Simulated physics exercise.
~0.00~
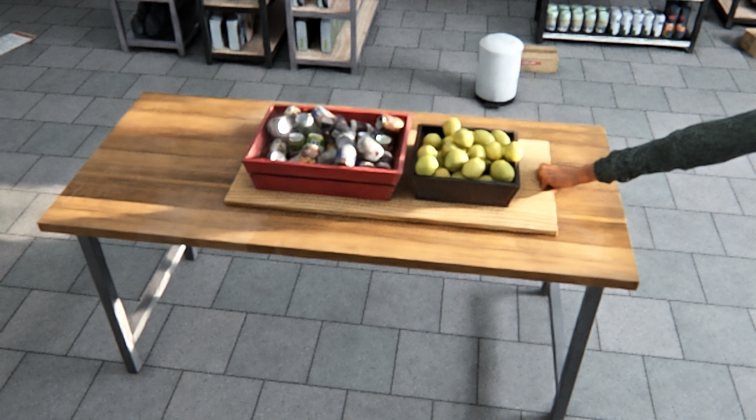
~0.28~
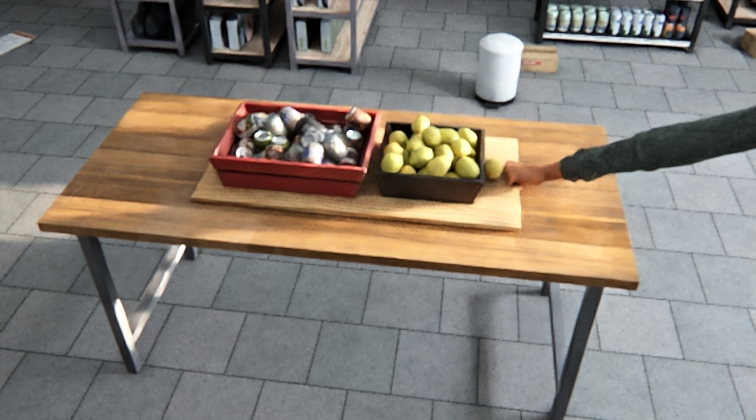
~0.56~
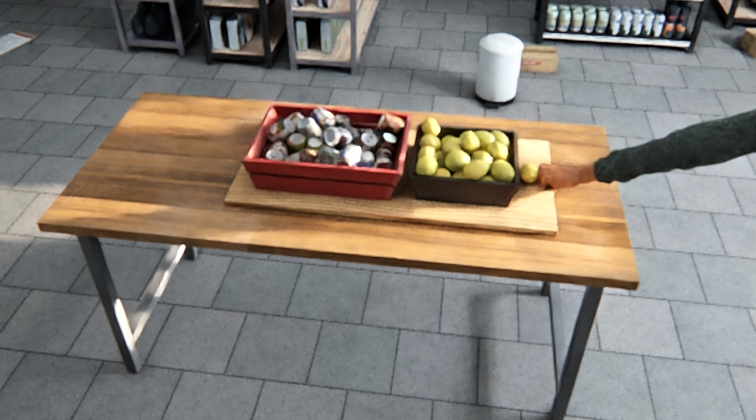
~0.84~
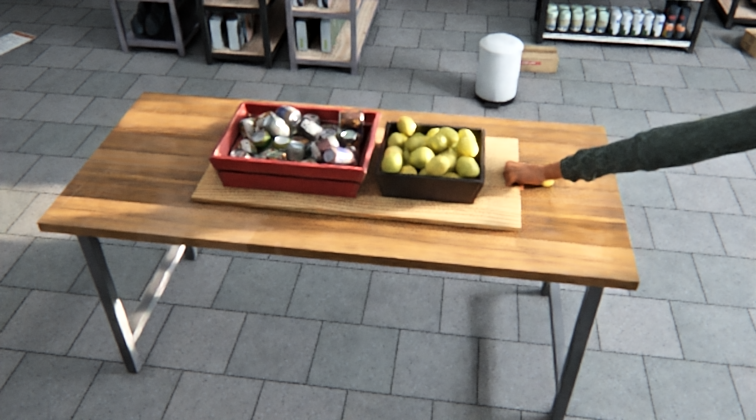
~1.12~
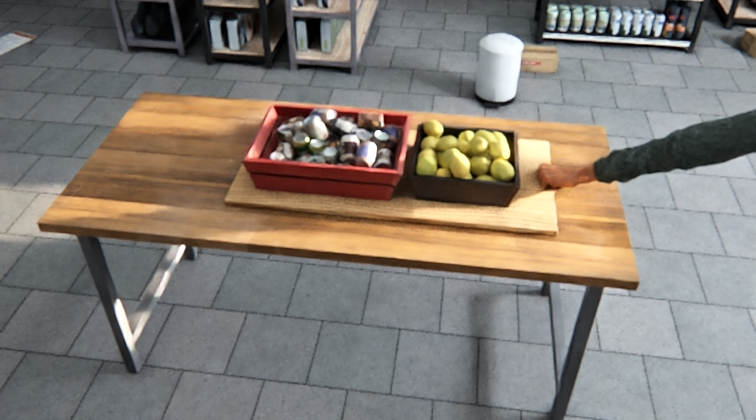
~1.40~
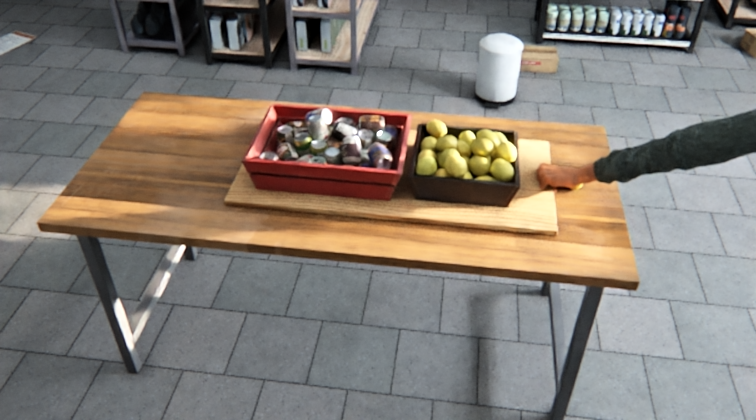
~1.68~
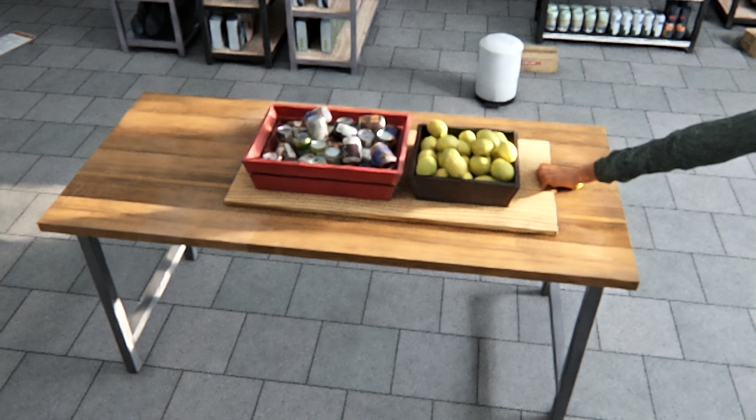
Red crate of small cans and black crate of lemons sliding left and right on a board, one lemon spilling beside a hand.
